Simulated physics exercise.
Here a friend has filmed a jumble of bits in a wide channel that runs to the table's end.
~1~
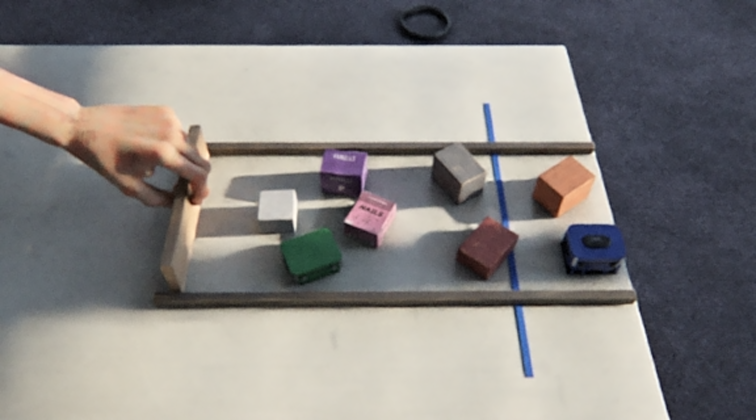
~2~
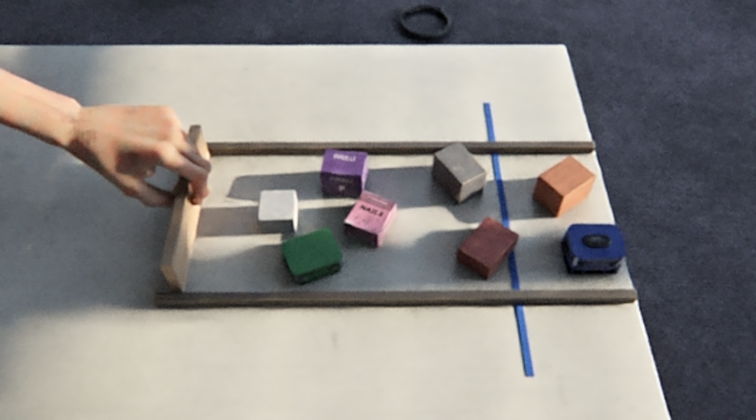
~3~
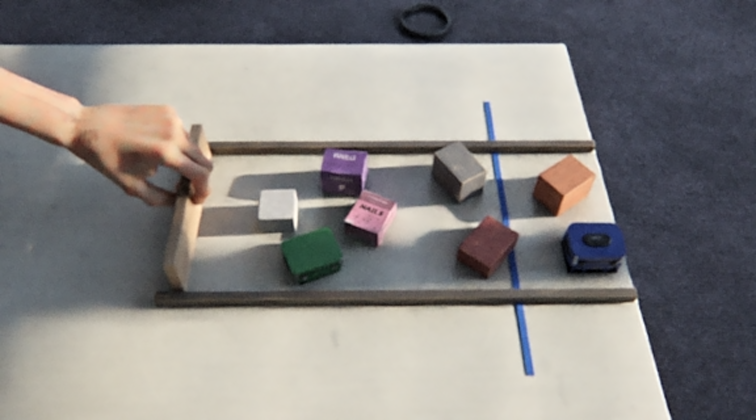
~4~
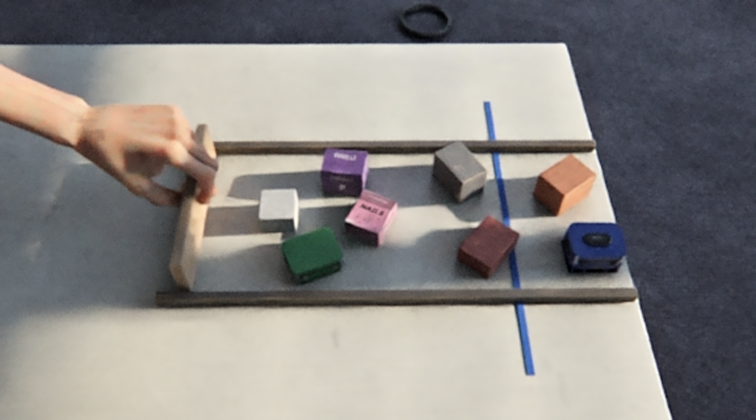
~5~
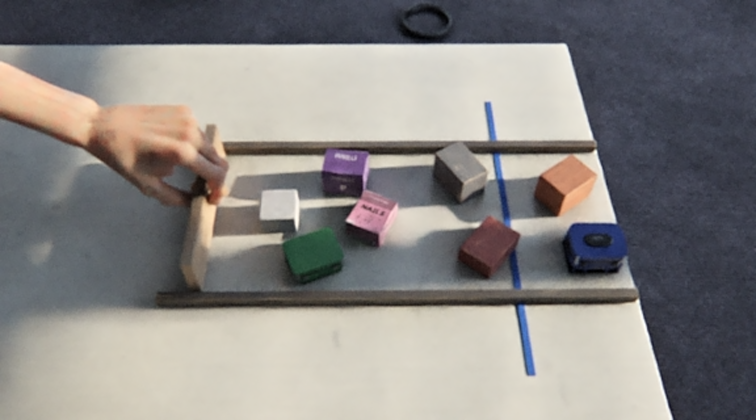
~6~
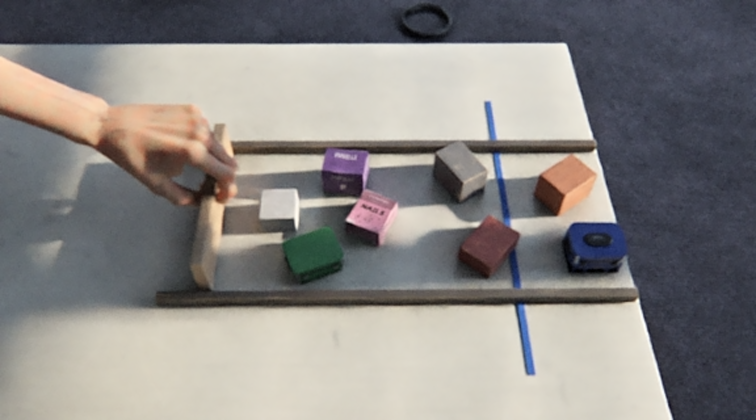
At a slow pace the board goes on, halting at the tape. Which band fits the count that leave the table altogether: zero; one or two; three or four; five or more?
The band that fits is one or two.
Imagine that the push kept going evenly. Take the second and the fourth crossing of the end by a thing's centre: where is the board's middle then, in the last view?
I'd put the first at about (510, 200) and the next at about (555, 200).
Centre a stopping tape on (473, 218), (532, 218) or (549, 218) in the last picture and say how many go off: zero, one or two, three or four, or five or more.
Falls: Zero; 1 or 2; either three or four.
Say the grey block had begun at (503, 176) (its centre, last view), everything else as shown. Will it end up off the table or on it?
This time it stays where it is.
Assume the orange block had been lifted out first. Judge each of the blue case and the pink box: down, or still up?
Looking at the two, the blue case ends up below and the pink box stays up top.
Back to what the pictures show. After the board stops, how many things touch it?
In contact: 3.
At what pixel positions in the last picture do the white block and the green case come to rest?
The white block comes to rest at (525, 210), and the green case comes to rest at (542, 263).
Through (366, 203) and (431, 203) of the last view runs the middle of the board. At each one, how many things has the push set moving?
Counts: 4, 6.
Early on, none off yet; blue case at rest near (594, 248); orange block at rest near (565, 185); red block at rest near (489, 246).
A while later, none off yet; blue case travelled a little near (614, 248); orange block moving near (570, 185); red block travelled about its own width near (555, 248).
Finally, the number that fall off is one or two; lost, blue case.
